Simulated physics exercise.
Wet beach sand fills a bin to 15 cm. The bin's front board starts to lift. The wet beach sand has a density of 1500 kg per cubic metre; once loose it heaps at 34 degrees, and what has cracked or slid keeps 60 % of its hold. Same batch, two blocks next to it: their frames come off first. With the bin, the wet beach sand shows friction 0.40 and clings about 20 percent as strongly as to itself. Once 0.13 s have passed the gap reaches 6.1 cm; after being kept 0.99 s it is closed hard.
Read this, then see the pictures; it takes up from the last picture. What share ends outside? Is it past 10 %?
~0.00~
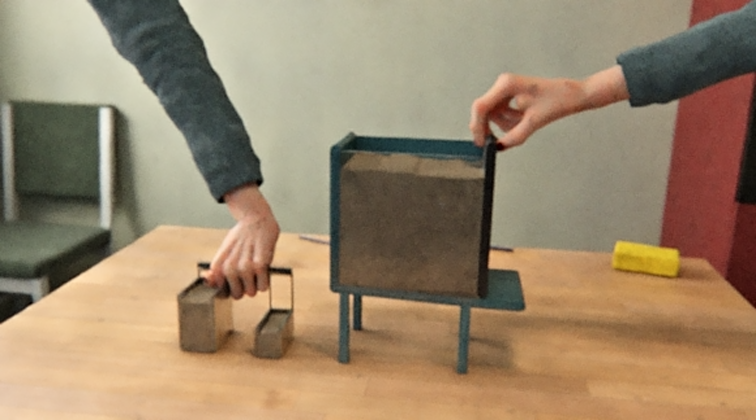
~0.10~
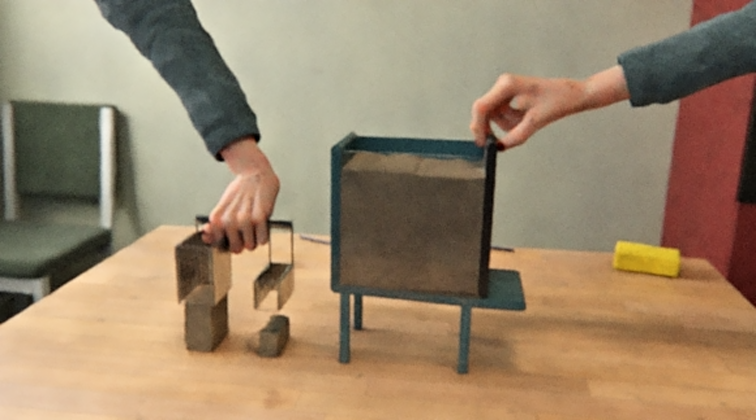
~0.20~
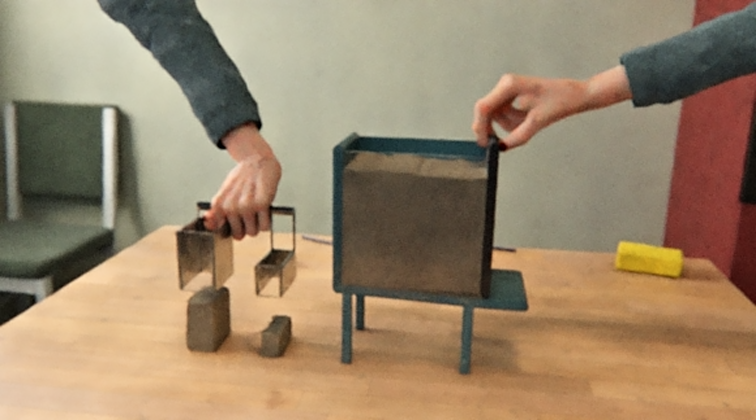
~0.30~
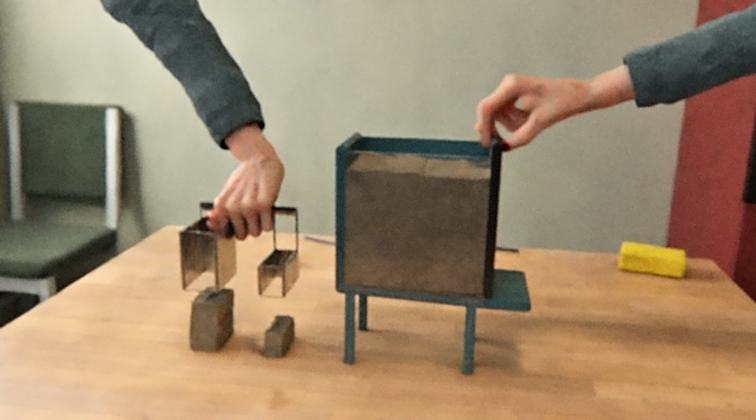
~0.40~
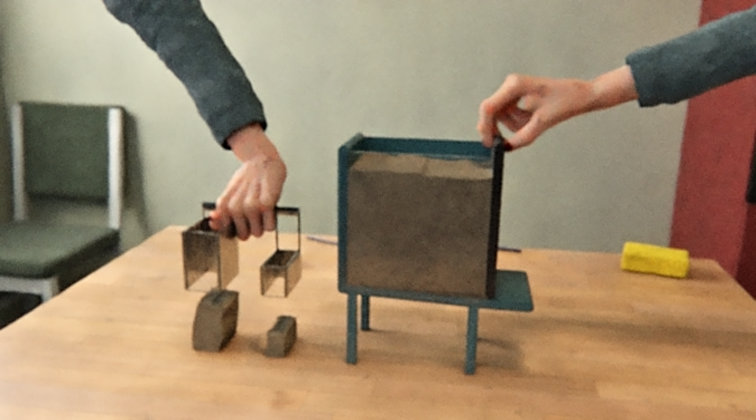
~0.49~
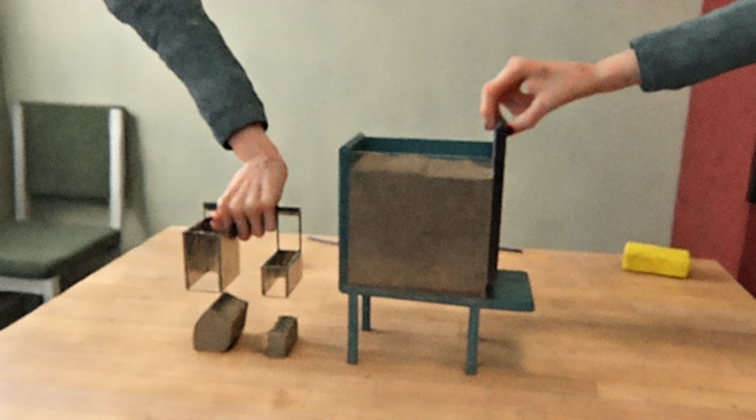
No.
After 0.76 s, the hatch is 6.1 cm open and 0 % is out.
After 1.08 s, the hatch is 6.1 cm open and 0 % is out.
After 1.39 s, the hatch is 6.1 cm open and 0 % is out.
After 1.71 s, the hatch is 1.4 cm open and 0 % is out.
After 1.98 s, at the end, the hatch is shut and 0 % is out.
